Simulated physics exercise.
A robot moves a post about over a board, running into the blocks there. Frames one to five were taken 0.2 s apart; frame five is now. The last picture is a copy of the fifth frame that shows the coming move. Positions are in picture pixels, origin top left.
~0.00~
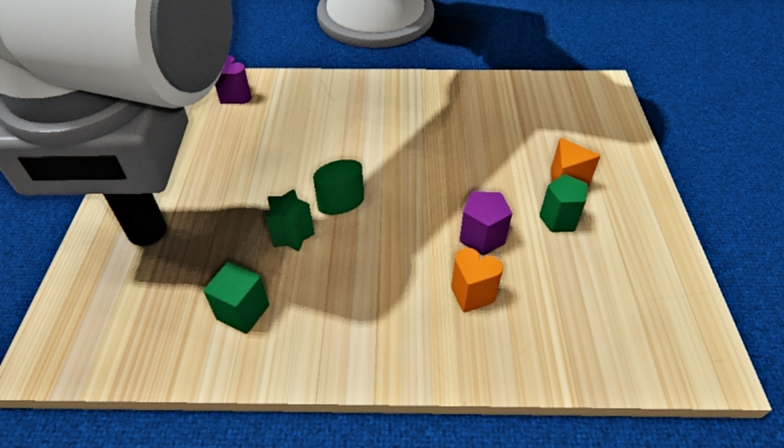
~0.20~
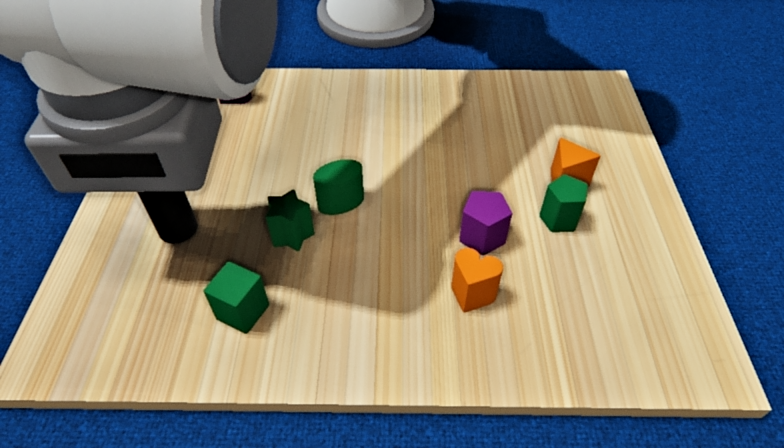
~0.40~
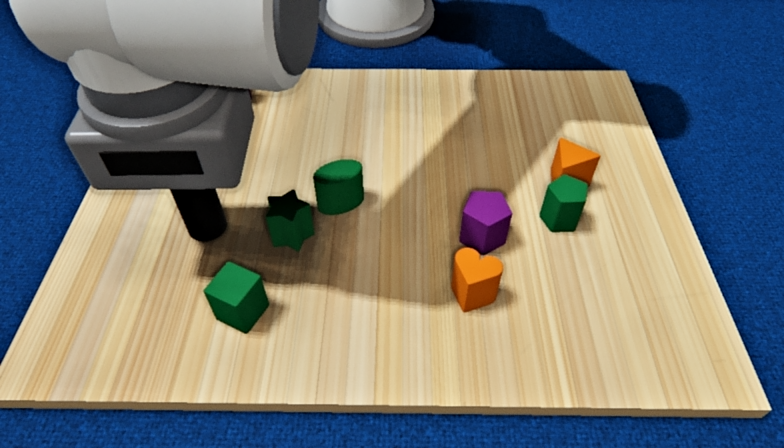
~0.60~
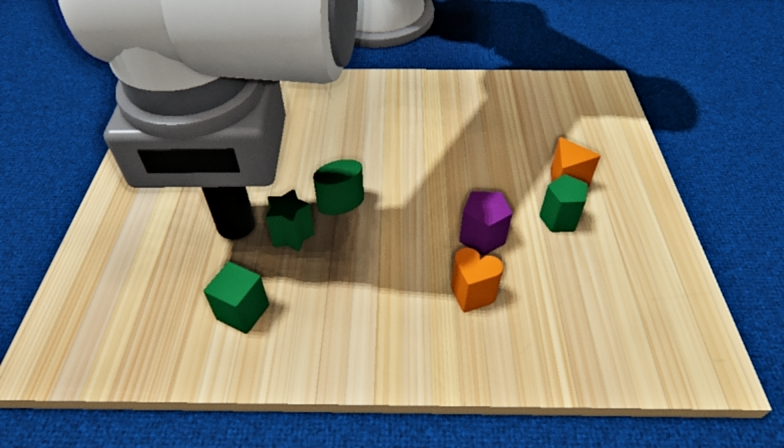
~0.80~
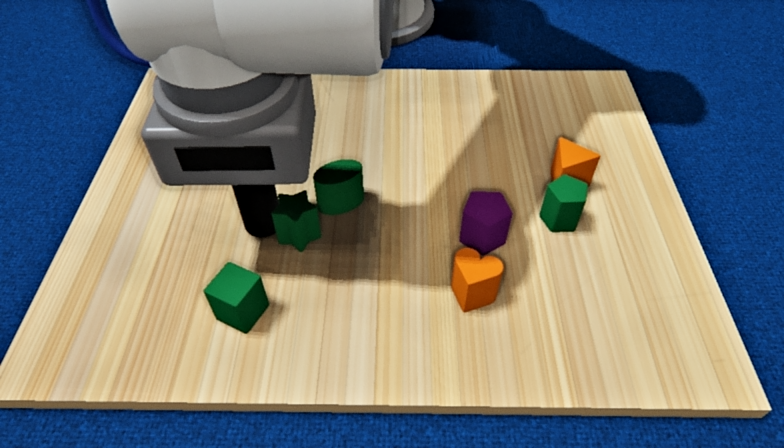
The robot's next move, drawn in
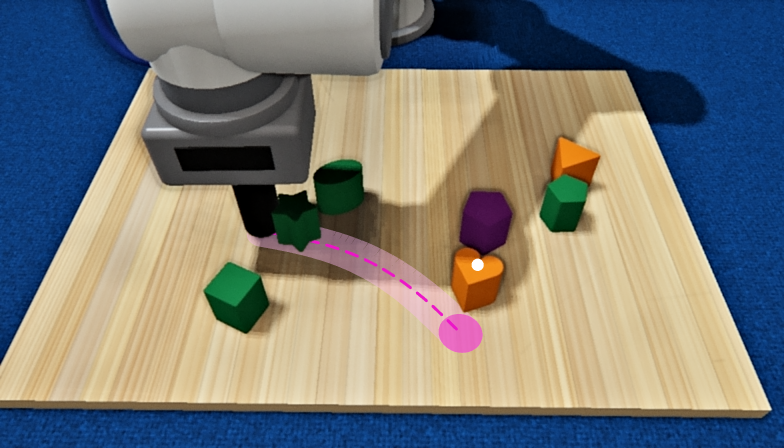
A robot arm moves a black post steadily to the right across a wooden board scattered with green, purple and orange blocks, then meets the green star-shaped block and nudges it slightly to the right.
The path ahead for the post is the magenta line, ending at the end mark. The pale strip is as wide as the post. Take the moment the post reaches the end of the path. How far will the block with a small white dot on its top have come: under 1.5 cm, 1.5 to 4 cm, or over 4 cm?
Goes under 1.5 cm.
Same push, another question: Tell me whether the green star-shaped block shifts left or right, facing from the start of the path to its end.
Taking start-to-end as forward, the block's sideways shift goes to the left.
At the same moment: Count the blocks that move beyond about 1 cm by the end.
It shifts a single block.
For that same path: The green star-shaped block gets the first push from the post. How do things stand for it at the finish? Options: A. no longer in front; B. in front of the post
I choose A.
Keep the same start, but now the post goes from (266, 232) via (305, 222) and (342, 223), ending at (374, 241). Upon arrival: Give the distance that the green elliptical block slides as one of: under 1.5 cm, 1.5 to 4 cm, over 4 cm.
My estimate: In the 1.5 to 4 cm range.
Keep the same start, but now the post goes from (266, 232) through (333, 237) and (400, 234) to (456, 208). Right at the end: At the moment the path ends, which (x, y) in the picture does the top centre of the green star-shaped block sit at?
It should be at (462, 208) by then.
Path on the board, from (266, 232) by way of (336, 248) and (402, 281) to (461, 333); the dot is on the orange heart-shaped block.
What follows on the original path. One third of the way, post (336, 240); green star-shaped block (370, 220).
Two thirds of the way, post (403, 274); green star-shaped block (433, 233), turned 45° anticlockwise.
At the end, post (462, 325); green star-shaped block (437, 235), turned 65° anticlockwise; orange heart-shaped block in place.
